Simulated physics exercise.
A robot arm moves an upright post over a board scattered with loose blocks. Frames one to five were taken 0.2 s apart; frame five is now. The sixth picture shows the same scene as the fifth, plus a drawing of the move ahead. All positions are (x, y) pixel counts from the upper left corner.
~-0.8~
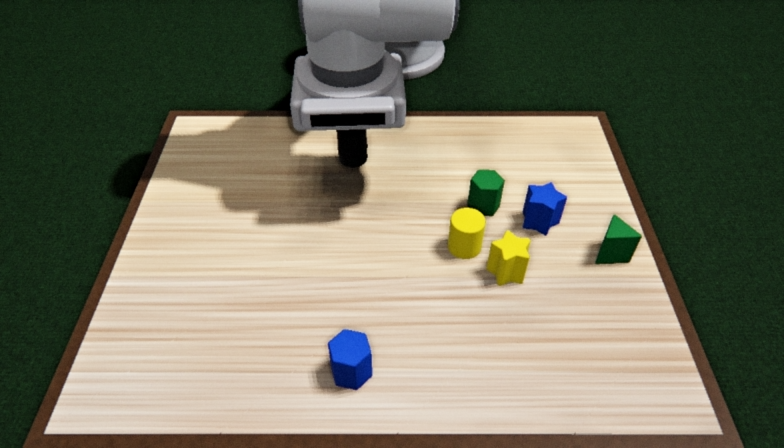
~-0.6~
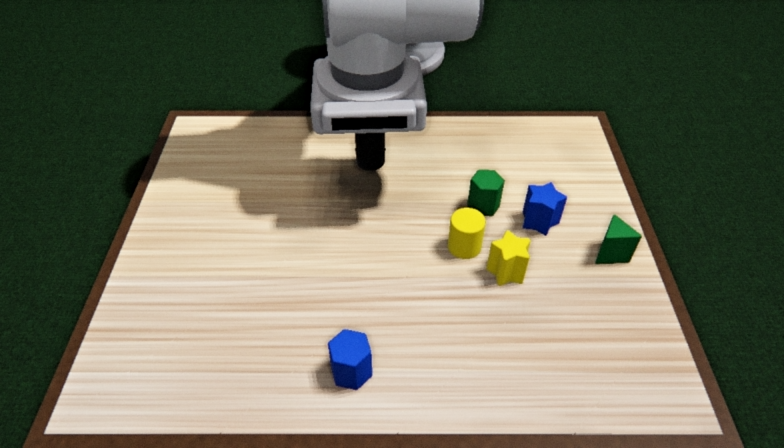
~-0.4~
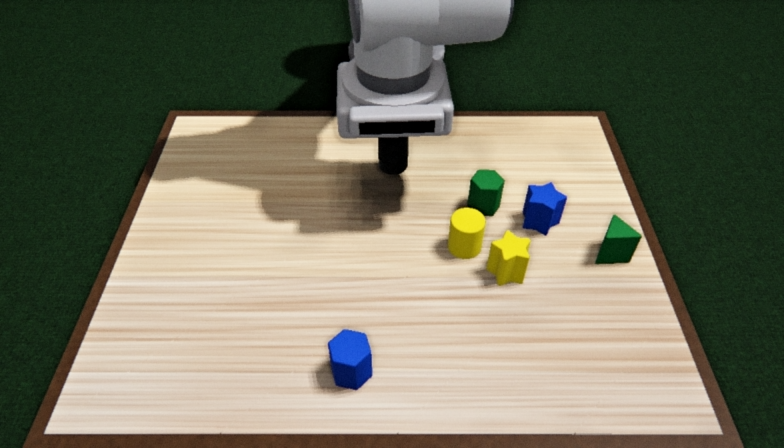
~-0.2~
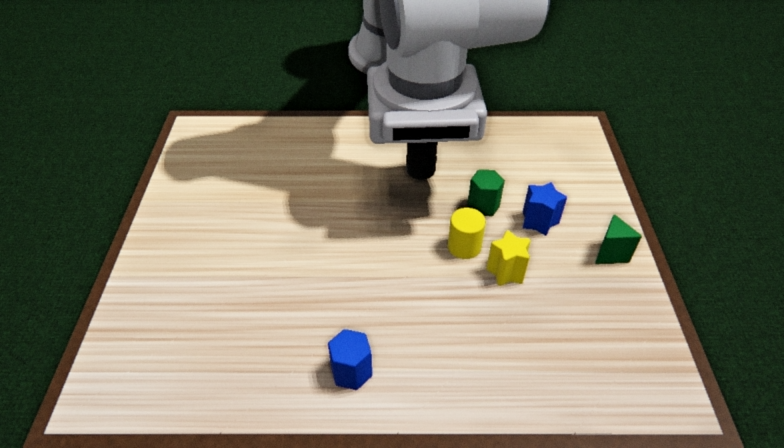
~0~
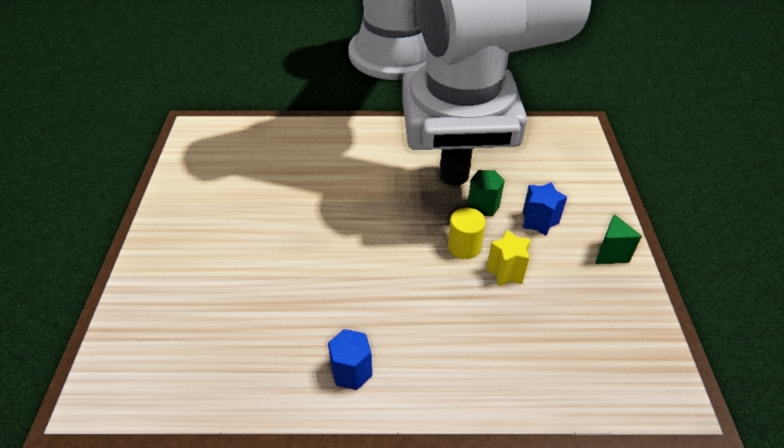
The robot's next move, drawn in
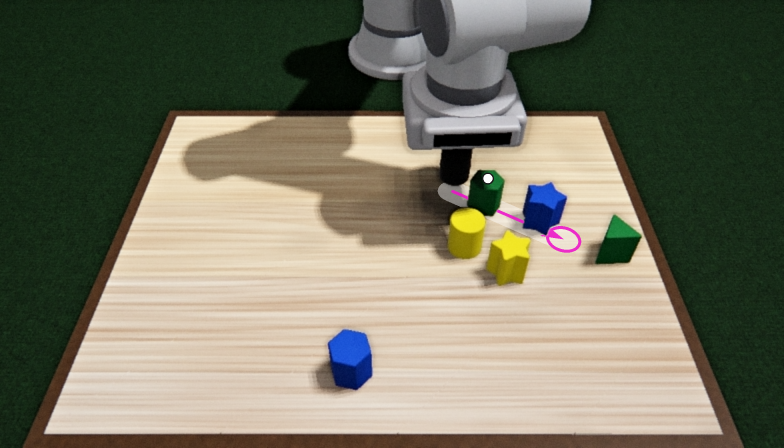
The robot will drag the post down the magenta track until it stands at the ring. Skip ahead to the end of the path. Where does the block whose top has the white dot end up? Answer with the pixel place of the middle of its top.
At roughly (603, 227).
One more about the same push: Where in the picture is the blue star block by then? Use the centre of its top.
My estimate: (617, 208).
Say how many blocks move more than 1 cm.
Going by the path, three or more of them shift by more than about 1 cm.
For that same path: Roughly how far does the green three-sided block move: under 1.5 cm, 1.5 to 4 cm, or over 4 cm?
Between 1.5 and 4 cm.
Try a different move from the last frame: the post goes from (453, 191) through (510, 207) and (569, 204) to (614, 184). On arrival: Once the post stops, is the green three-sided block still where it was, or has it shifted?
When the path is over, the green three-sided block is still on its spot.
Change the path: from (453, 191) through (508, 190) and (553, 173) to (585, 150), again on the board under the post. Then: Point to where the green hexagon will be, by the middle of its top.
(508, 183)
The drawn path runs straight from (453, 191) to (564, 239); the dot is on the green hexagon.
On the path given first. One third of the way, post (492, 193); green hexagon (521, 194); blue star block (553, 196).
Two thirds of the way, post (529, 208); green hexagon (561, 210); blue star block (592, 206), turned 20° anticlockwise.
At the end, post (568, 225); yellow circle not moved; green hexagon (603, 227); blue star block (617, 208), turned 50° anticlockwise; green three-sided block (641, 231), turned 25° clockwise.
